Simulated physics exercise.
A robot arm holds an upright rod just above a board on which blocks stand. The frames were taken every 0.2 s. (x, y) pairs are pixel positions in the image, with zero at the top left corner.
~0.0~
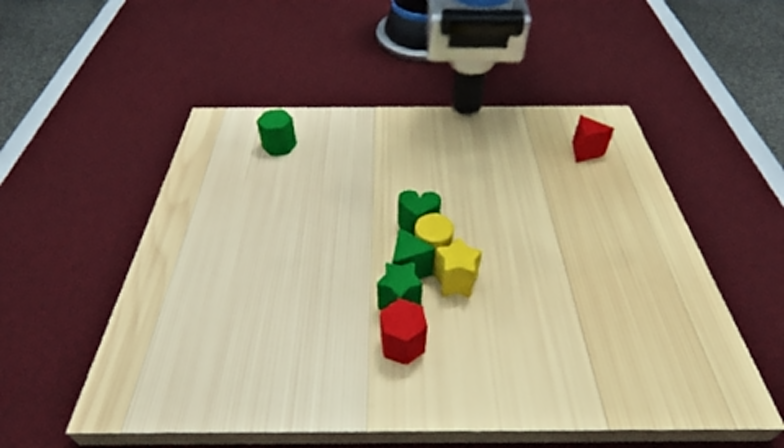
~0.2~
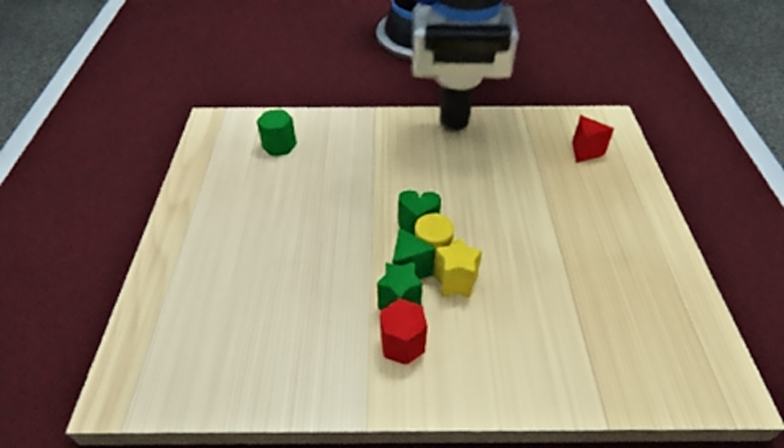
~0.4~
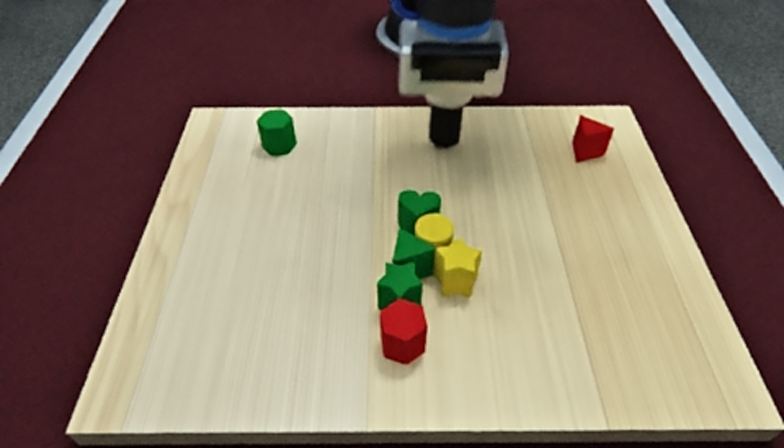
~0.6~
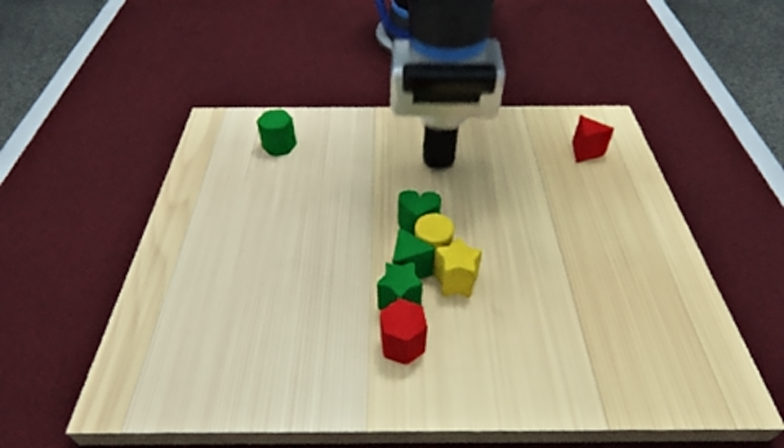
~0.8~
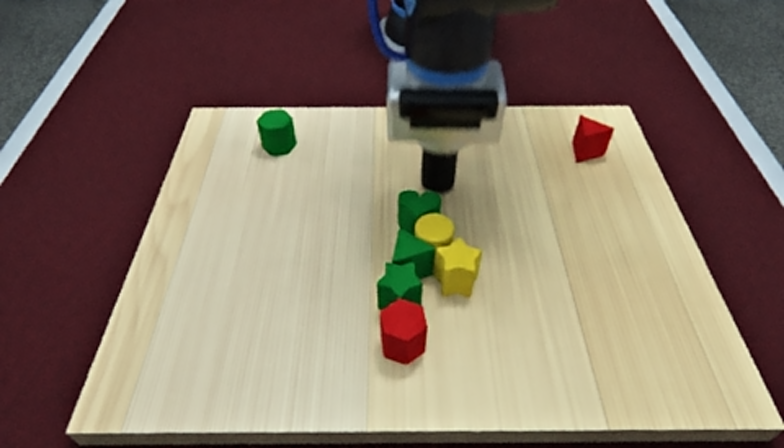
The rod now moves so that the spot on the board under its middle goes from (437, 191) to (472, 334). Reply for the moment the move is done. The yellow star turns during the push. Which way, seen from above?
The turn is anti-clockwise.
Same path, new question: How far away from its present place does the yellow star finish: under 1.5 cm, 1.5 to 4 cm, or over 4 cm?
Result: Over 4 cm.
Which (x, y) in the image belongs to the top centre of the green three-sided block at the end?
The top centre is at (380, 251).
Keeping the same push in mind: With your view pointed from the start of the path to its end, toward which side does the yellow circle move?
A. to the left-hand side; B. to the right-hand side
I'll go with B - to the right-hand side.
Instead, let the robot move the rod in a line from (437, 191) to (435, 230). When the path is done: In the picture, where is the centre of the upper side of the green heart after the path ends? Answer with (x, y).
Answer: (408, 213).
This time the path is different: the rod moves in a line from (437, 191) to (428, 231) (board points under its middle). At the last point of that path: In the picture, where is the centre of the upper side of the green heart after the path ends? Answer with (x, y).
I'd say the green heart ends with its top centre at (402, 216).
The first path, step by step. One third of the way, rod at (449, 224); green three-sided block at (407, 251), turned 20° clockwise; green heart at (413, 208), turned 50° clockwise; yellow circle at (433, 235).
Two thirds of the way, rod at (461, 272); green three-sided block at (380, 252), turned 25° clockwise; green heart at (413, 208), turned 55° clockwise; yellow circle at (423, 258); yellow star at (465, 283), turned 35° anticlockwise.
At the end, rod at (474, 326); green three-sided block at (380, 251), turned 25° clockwise; green heart at (413, 208), turned 55° clockwise; yellow circle at (424, 259); yellow star at (477, 344), turned 35° anticlockwise.
